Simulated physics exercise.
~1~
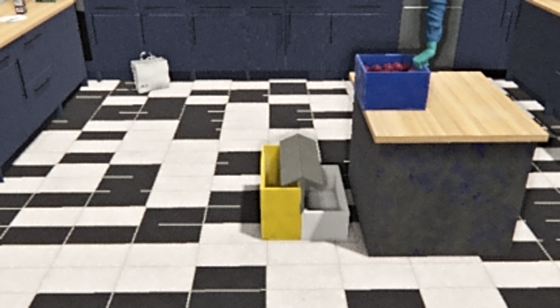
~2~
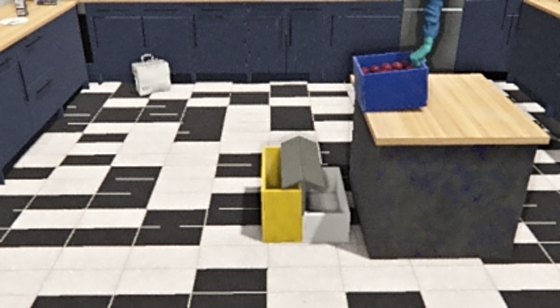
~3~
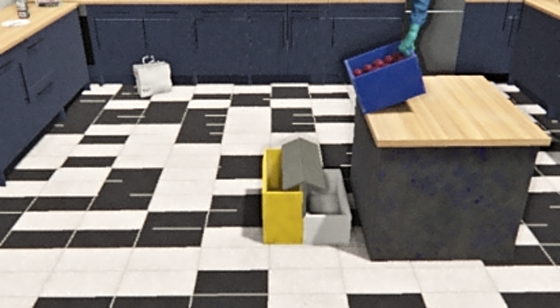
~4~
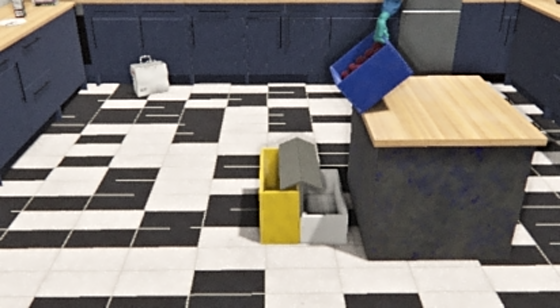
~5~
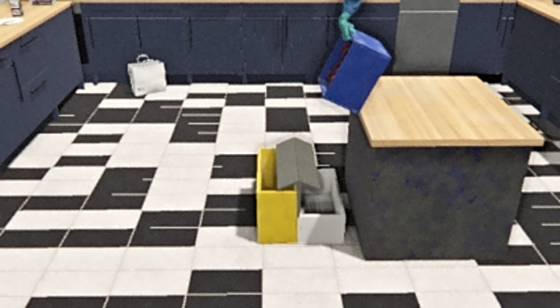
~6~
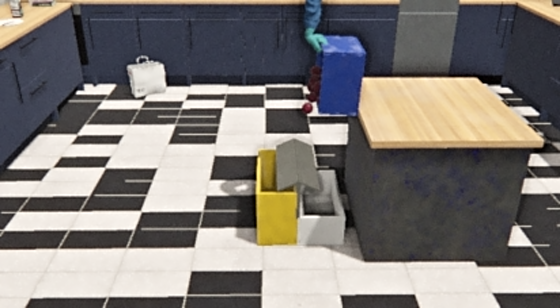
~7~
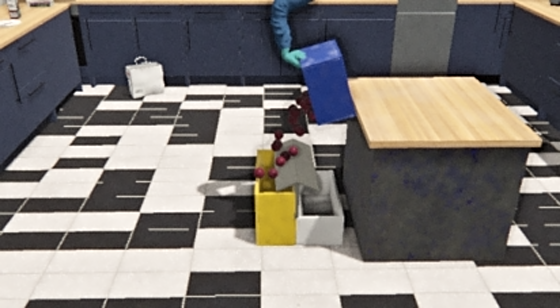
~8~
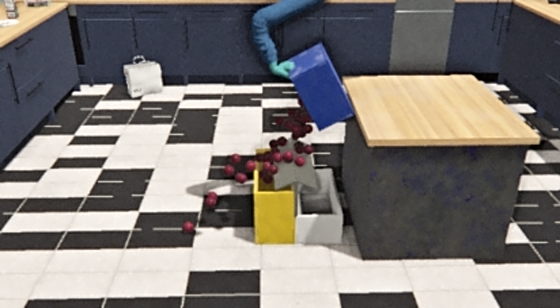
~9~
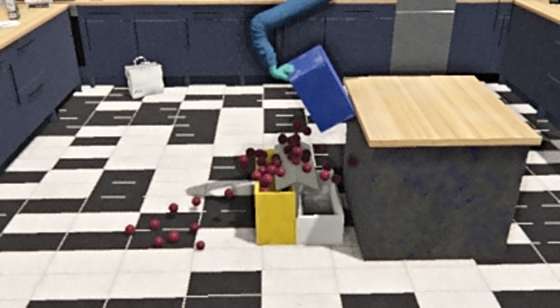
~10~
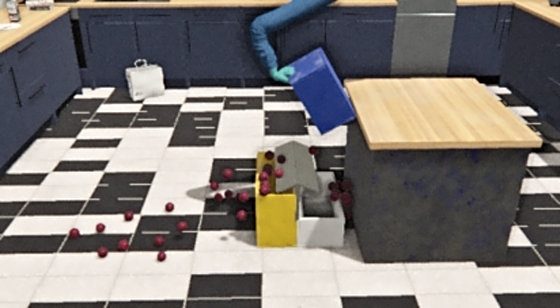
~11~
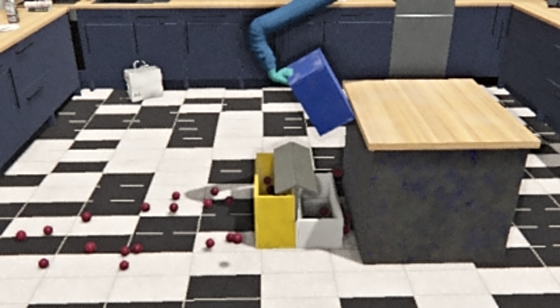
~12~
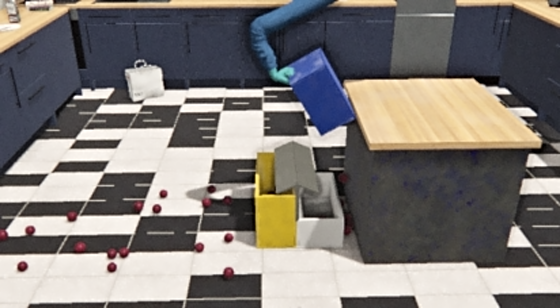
The footage shows a blue-sleeved, gloved arm tipping a blue crate of dark red balls off a wooden-topped bench, pouring them over a grey peaked divider between yellow and white bins. Many drop into the bins while others bounce and roll leftward, ending scattered across the checkered kitchen floor.
